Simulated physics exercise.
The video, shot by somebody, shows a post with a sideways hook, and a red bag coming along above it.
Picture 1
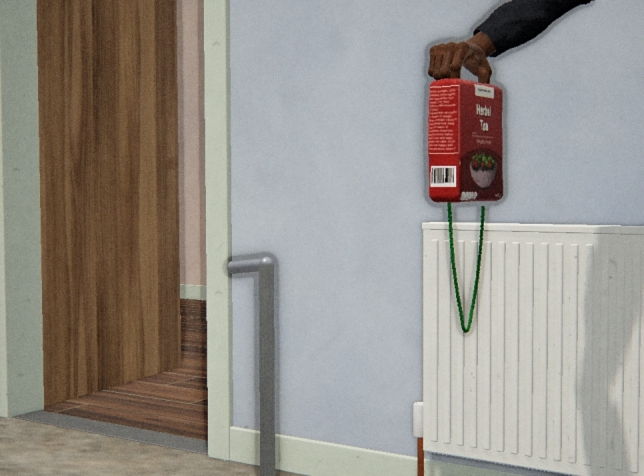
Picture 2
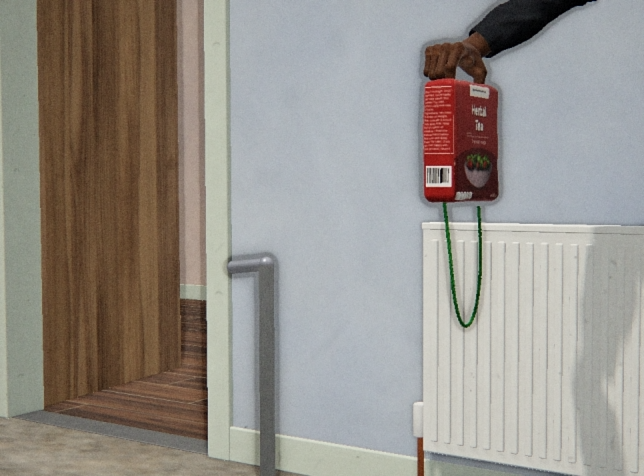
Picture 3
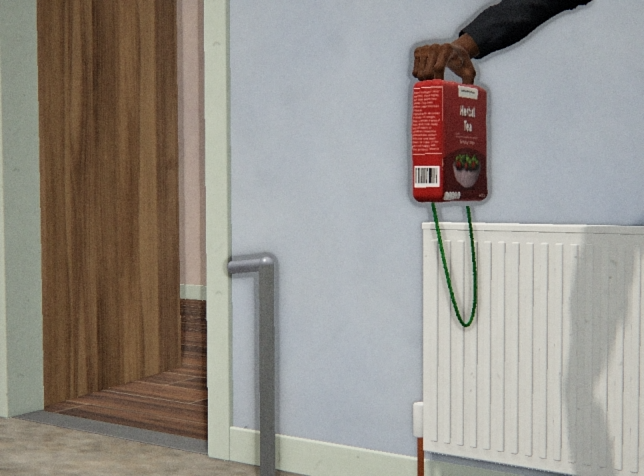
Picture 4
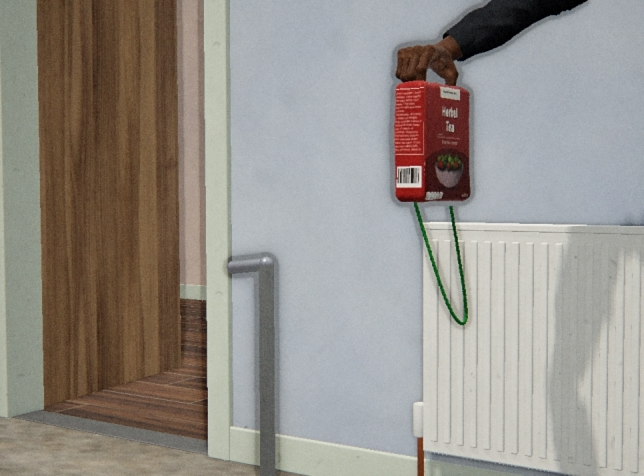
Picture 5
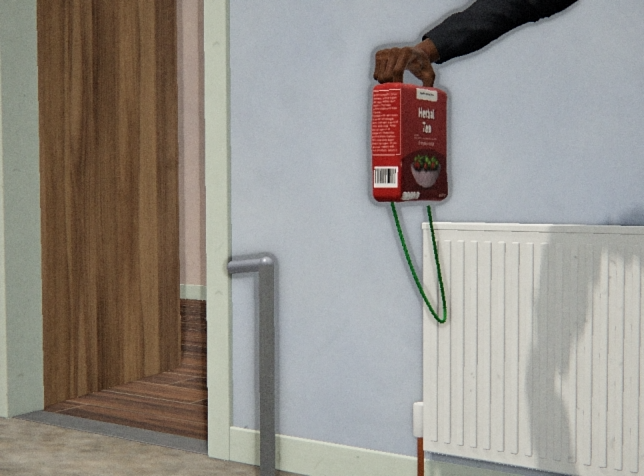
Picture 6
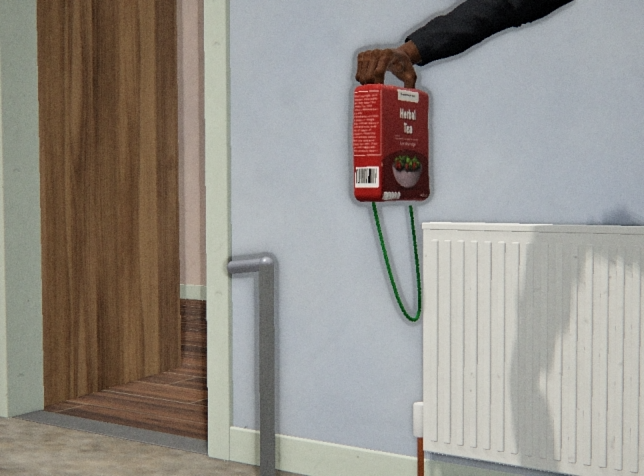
A hand carries a red herbal tea bag with a hanging green loop leftward past a radiator.
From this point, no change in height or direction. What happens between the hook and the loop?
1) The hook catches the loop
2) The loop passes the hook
Option 2: The loop passes the hook.
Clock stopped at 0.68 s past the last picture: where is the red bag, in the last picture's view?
It should be centred somewhere close to (278, 148).
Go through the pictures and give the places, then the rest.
The first frame shows red bag (467, 142); hook tip (234, 268).
The second frame shows red bag (462, 142); bottom of the loop (466, 326).
The third frame shows red bag (451, 143).
The fourth frame shows red bag (434, 143); bottom of the loop (462, 324).
The fifth frame shows red bag (411, 144).
The sixth frame shows red bag (393, 144); bottom of the loop (414, 320); hook tip (234, 268); hook points away from it, loop hangs below the hook.
Then, 0.68 s after the last picture, bag over the post near (278, 148).
Then, 1.40 s after the last picture, bag past the post near (173, 151).
At rest, bag past the post near (146, 152). The red bag passes clear.
